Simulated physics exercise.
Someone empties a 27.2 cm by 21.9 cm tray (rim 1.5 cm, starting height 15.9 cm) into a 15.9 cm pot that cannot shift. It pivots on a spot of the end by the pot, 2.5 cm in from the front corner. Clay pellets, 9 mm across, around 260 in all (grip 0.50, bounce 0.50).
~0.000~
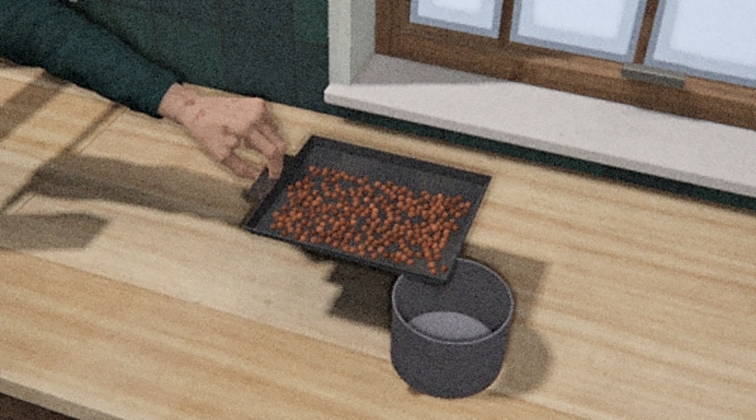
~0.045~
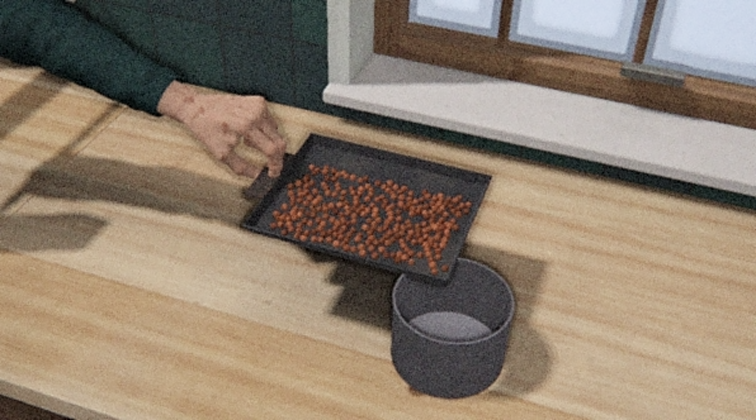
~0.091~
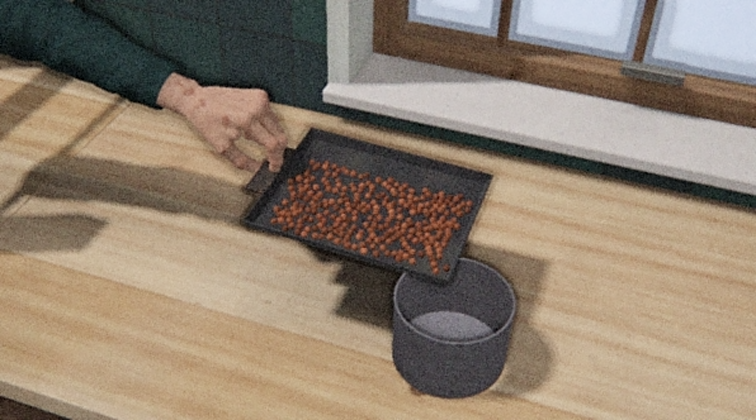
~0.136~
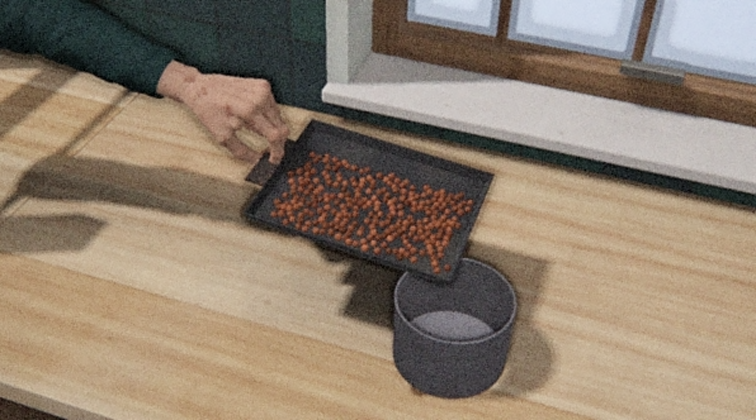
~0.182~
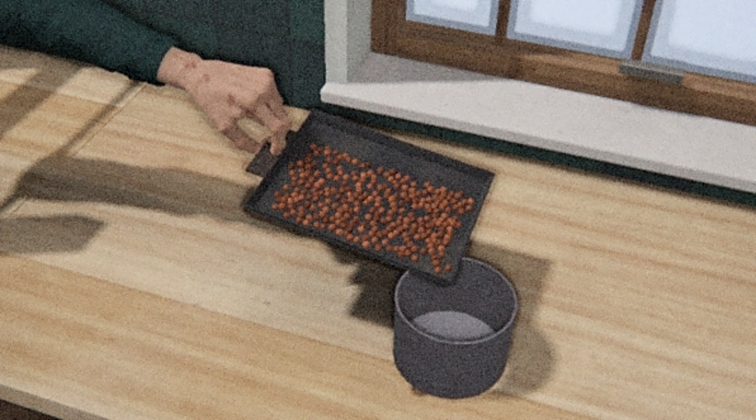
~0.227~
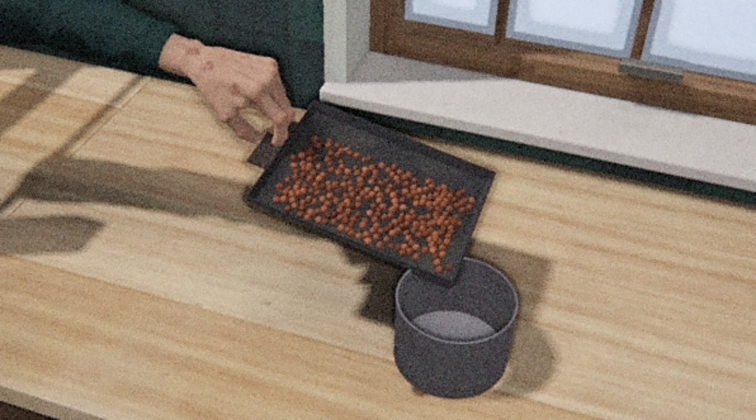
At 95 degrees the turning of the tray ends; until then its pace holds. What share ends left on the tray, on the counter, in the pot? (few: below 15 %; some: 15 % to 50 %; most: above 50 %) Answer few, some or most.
Left on the tray: Few; on the counter: Some; in the pot: Most.
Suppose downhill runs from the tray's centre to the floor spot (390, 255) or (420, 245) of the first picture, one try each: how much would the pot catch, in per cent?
Some 70 and 95 per cent.
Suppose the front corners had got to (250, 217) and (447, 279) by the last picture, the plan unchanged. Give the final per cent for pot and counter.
Pot 60, counter 40.
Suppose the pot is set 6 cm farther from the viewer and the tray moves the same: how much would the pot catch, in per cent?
It would be near 65 per cent.
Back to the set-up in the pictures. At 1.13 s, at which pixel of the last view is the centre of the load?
Near (479, 259).
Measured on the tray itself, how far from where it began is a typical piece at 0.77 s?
Some 9 cm.
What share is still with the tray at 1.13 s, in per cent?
Roughly 50 per cent.
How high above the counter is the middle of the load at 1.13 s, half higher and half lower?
Some 16 cm.
After 0.77 s, tilt 51 degrees; the tray holds 100 %, the pot 0 %.
After 1.13 s, tilt 78 degrees; the tray holds 50 %, the pot 30 %.
Then, at 1.58 s, tilt 95 degrees; the tray holds 0 %, the pot 70 %.
At rest (2.1 s), tray 0 %, counter 30 %, pot 70 %.
